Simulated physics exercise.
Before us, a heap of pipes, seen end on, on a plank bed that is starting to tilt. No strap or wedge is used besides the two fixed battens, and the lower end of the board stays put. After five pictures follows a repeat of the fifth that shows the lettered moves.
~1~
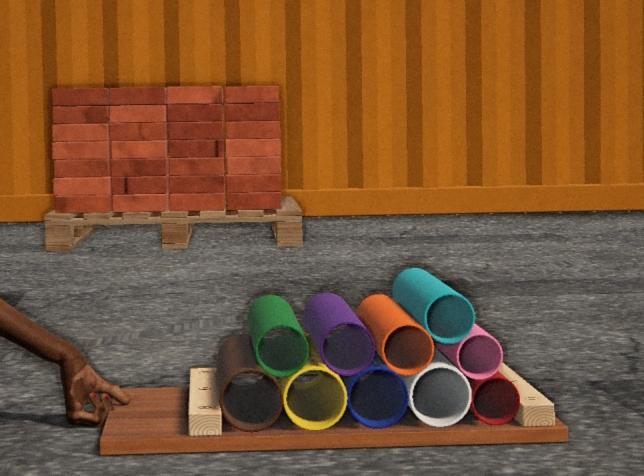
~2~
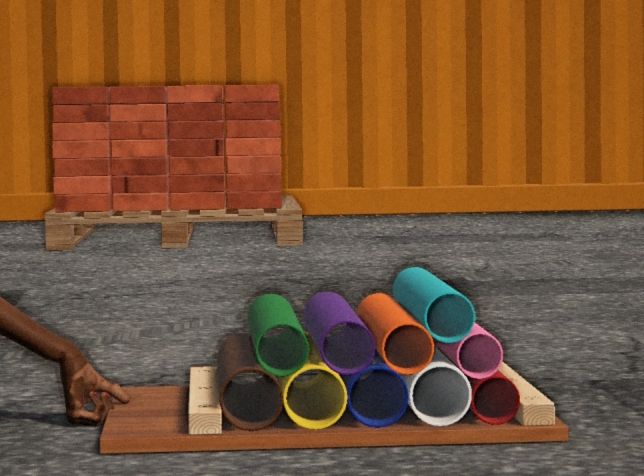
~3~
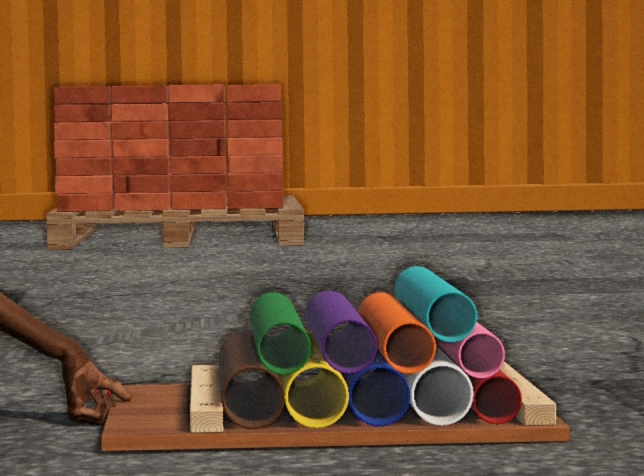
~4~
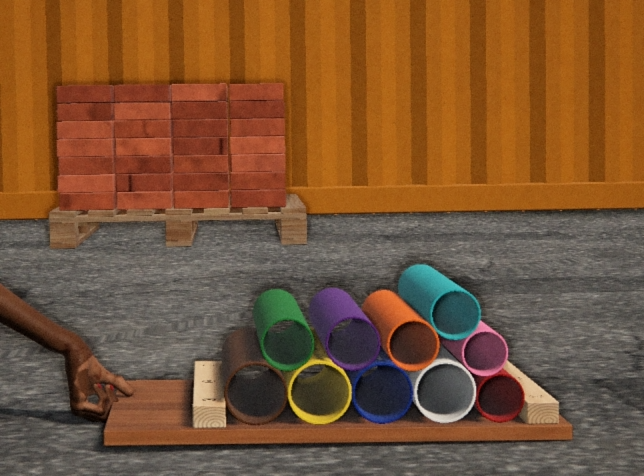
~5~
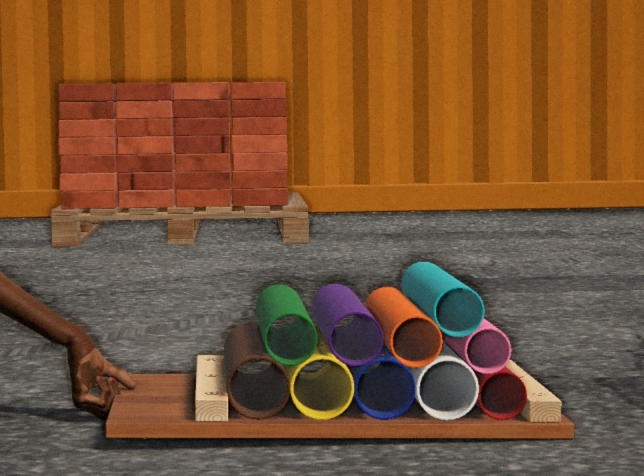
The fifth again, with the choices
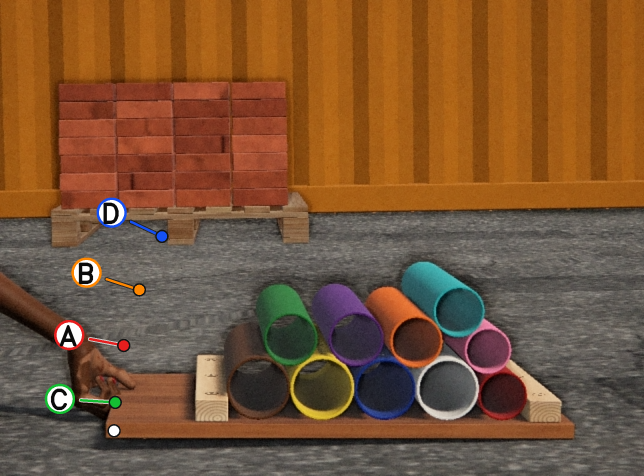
A plank bed holding a heap of colourful pipes between two wooden blocks tilted very slightly as a hand raised its left end, while the pipes stayed stacked and bricks sat on a pallet behind.
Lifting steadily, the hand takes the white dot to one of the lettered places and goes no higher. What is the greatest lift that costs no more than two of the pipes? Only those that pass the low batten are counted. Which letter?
Raise it to D.
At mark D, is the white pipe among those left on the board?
Yes.
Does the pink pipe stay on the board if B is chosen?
No, with B.
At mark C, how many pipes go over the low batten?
The count is none.
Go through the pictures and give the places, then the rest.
Green pipe (282, 351); orange pipe (408, 349), in the first frame.
Orange pipe (408, 349); purple pipe (347, 348), in the second frame.
Board (326, 401); brown pipe (253, 398); yellow pipe (317, 396), in the third frame.
Board (328, 398); brown pipe (256, 394); yellow pipe (320, 393), in the fourth frame.
Board (331, 393); brown pipe (258, 388); yellow pipe (322, 388), in the fifth frame.
On the copy, A at (124, 345); B at (139, 290); C at (115, 402); D at (162, 236); the white dot at (114, 431).
On D. First, board at 16°.
Then, board at 26°.
Finally, board at 26°, two over the low batten (pink, turquoise).
By contrast, A two over the low batten (pink, turquoise); B two over the low batten (pink, turquoise); C none over the low batten.
